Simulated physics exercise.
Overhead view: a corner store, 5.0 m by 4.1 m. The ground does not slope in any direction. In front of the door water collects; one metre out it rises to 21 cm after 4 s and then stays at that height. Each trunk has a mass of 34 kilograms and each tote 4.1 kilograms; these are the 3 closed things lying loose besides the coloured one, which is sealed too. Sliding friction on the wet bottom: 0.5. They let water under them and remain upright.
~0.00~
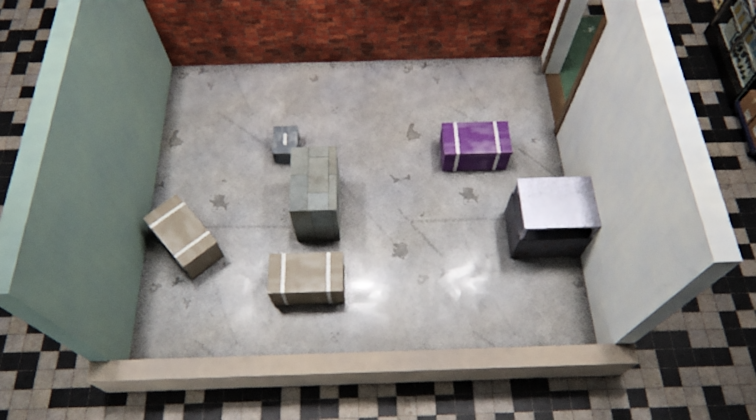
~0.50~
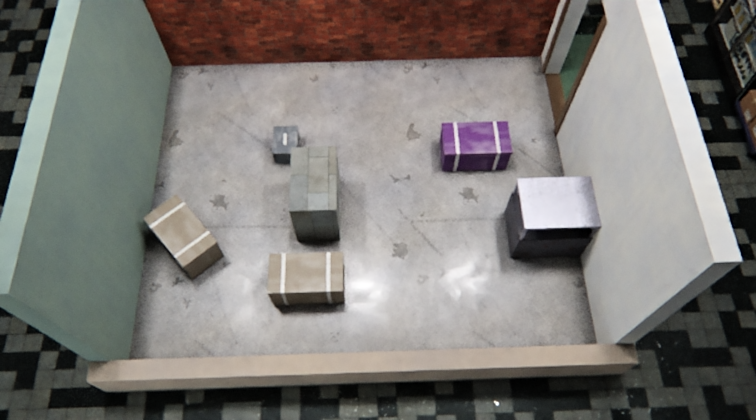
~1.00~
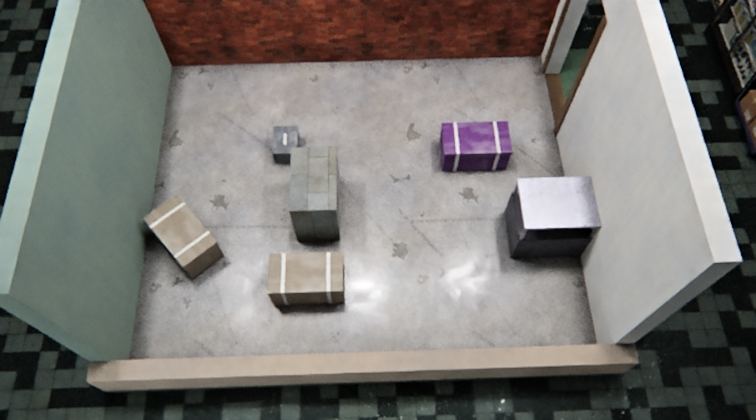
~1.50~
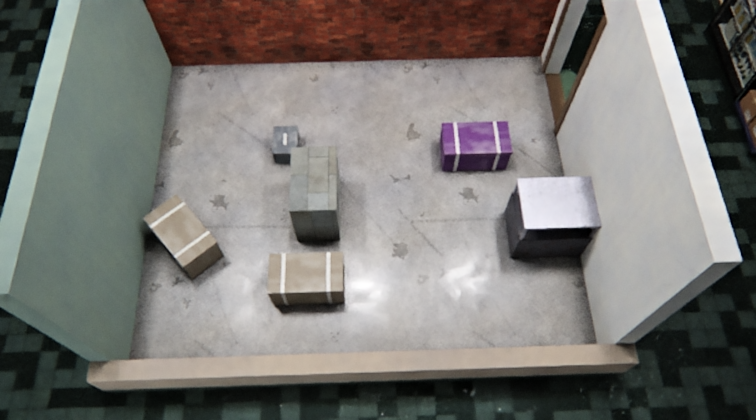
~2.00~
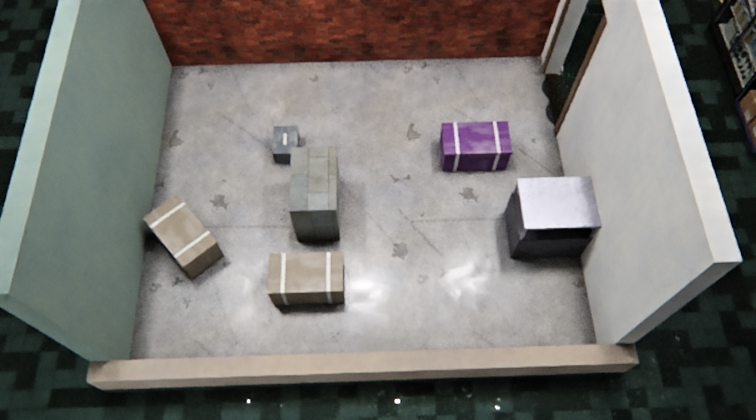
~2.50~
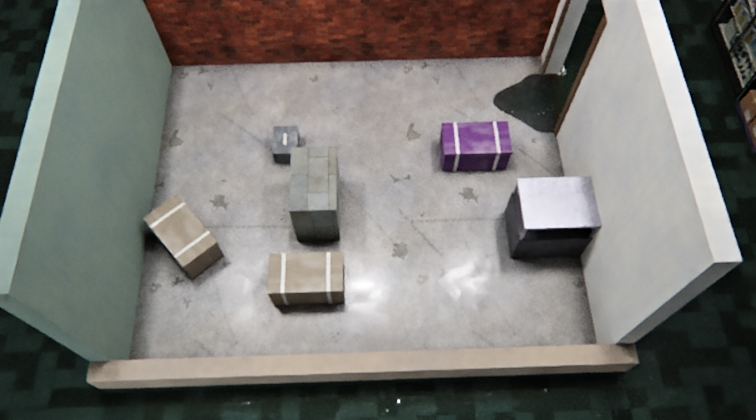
Dark water spreads over the black-and-white checked floor around a small walled room, a corner store seen from overhead by a still camera. Inside, a purple trunk with pale bands sits right of centre near a doorway, a metallic box below it, and grey boxes and two tan banded ones to the left. The checks darken to murky green, then a dark pool creeps through the doorway while every object stays still.
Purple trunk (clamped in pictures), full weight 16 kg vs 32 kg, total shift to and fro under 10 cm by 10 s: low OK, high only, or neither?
High only.
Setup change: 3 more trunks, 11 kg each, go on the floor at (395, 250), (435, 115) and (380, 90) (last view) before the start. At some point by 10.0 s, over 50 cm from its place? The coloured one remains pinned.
Order as asked: Stays within / goes beyond / goes beyond.
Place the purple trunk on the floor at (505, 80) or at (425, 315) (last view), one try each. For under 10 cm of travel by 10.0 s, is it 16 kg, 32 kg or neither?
The first try gives failure with both; the second gives success with both.
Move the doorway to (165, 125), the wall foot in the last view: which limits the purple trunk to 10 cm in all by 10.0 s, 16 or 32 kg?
Under that setup, the heavy option is needed.
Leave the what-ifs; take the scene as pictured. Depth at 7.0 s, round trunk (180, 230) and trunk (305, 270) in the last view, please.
Around 0 cm and 0 cm.
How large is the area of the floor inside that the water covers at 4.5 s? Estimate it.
That flooded area is roughly 5.0 m2.
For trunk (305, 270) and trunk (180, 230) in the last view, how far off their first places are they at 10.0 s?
0 cm and 0 cm respectively.
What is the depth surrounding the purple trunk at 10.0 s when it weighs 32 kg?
Close to 5 cm deep.
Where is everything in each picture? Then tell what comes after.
The first frame shows the purple trunk at (477, 138) rests on the ground; 0.0 m2 under water; 0 of 4 have shifted.
The second frame shows the purple trunk at (477, 138) rests on the ground; 0.0 m2 under water; 0 of 4 have shifted.
The third frame shows the purple trunk at (477, 138), on the bottom; 0.0 m2 under water; 0 of 4 have shifted.
The fourth frame shows the purple trunk at (477, 138), on the bottom; 0.0 m2 under water; 0 of 4 have shifted.
The fifth frame shows the purple trunk at (477, 138), on the bottom; water covers 0.0 m2; 0 of 4 have shifted.
The sixth frame shows the purple trunk at (477, 138) rests on the ground; 0.4 m2 under water; 0 of 4 have shifted.
After 3.5 s the purple trunk would be 0 cm from its start with 16 kg and 0 cm from its start with 32 kg; 2 cm of water round it then.
After 4.5 s the purple trunk would be 5 cm from its start with 16 kg and 0 cm from its start with 32 kg; 4 cm of water round it then.
After 7.0 s the purple trunk would be 56 cm from its start with 16 kg and 0 cm from its start with 32 kg; 4 cm of water round it then.
After 10.0 s the purple trunk would be 58 cm from its start with 16 kg and 0 cm from its start with 32 kg; 5 cm of water round it then.
